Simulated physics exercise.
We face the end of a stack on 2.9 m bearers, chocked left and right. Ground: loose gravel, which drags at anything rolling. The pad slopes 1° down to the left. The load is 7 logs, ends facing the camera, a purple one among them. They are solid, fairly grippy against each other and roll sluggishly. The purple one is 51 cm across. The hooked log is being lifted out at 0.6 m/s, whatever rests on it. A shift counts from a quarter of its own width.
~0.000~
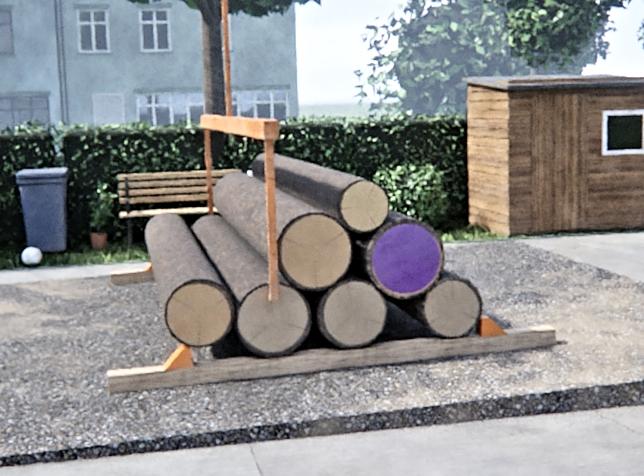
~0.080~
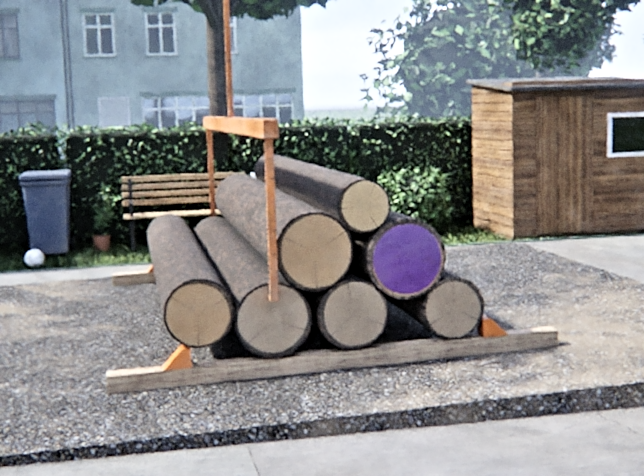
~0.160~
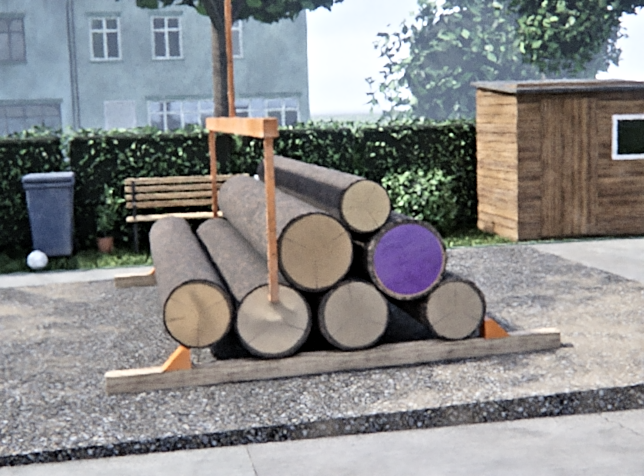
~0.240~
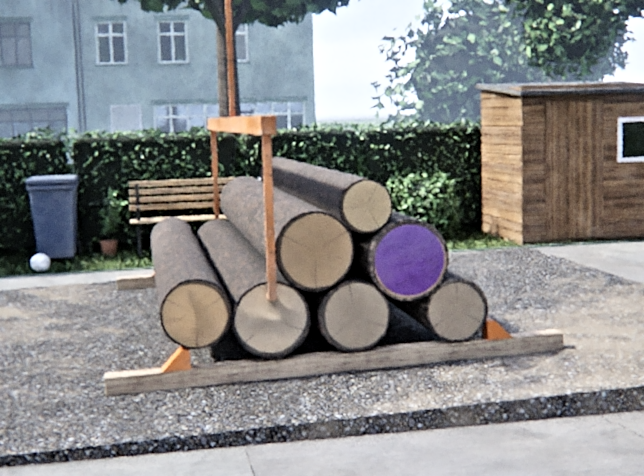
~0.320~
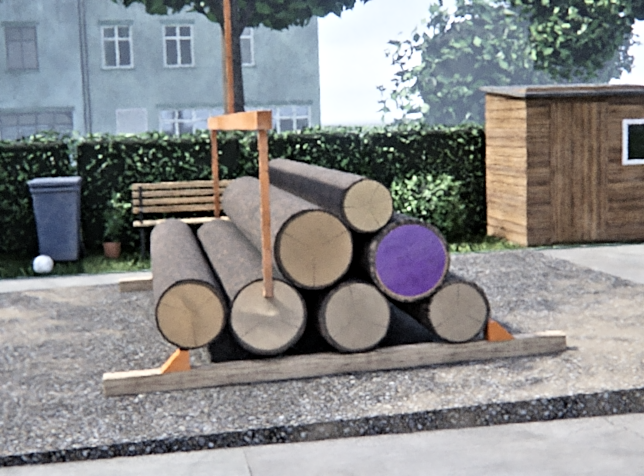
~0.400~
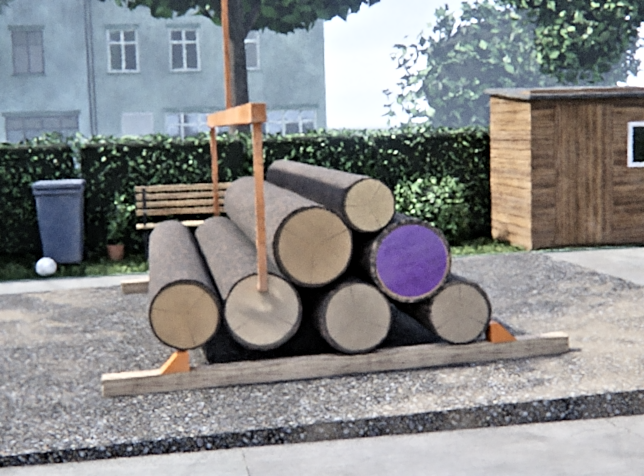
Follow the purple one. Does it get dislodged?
The purple one holds its place.
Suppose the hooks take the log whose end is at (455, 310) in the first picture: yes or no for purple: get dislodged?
In that case purple yes.
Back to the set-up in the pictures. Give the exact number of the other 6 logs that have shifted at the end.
In all, 3.
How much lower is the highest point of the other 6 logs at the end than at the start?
Some 25 cm lower.
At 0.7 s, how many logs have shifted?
At that moment 1.
After 0.7 s, purple is unmoved; 1 out of place.
At rest (2.8 s), purple is unmoved; 3 out of place.
